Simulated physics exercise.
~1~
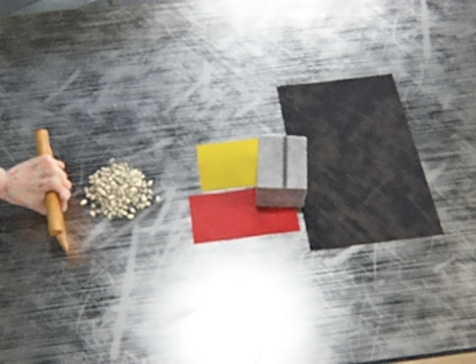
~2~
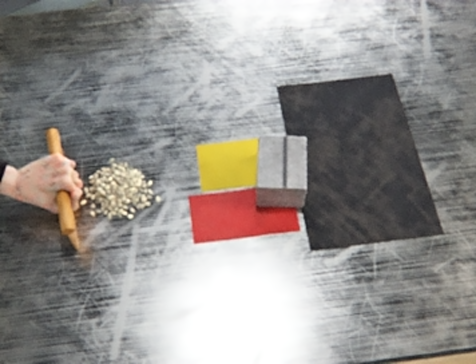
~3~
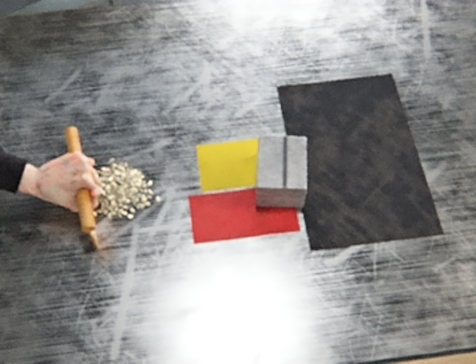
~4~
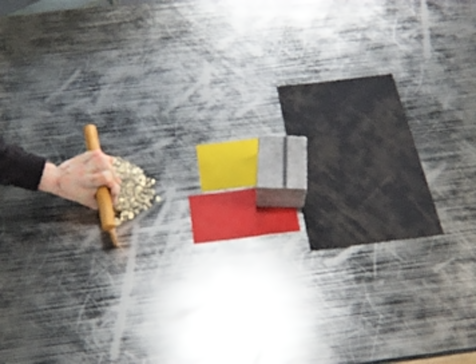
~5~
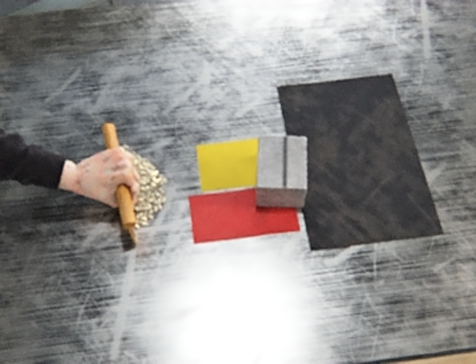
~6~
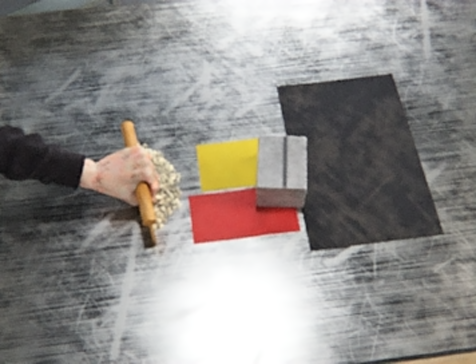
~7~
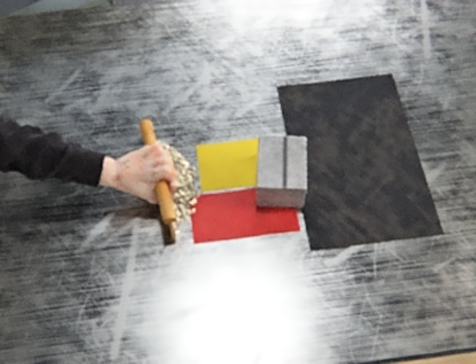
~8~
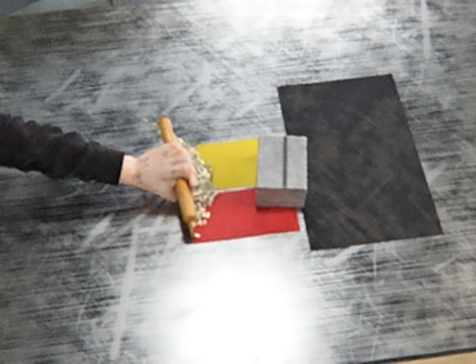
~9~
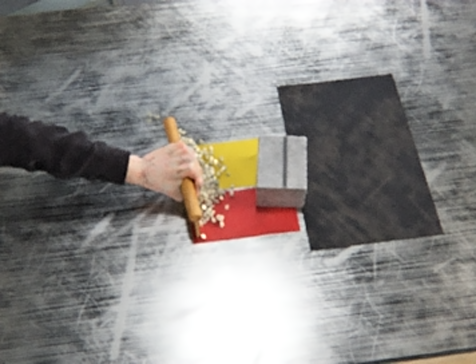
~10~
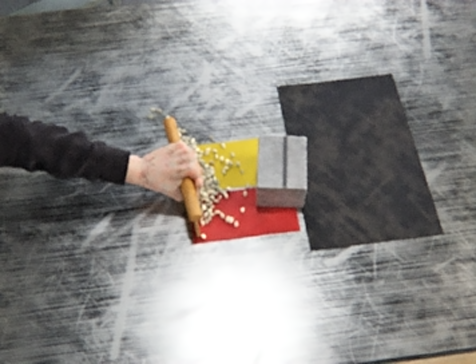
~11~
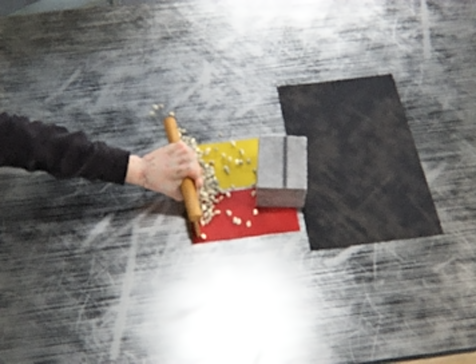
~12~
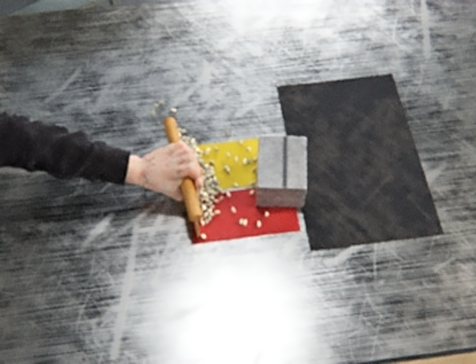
A hand pushes white beans rightward with a wooden stick, scattering them across yellow and red mats.
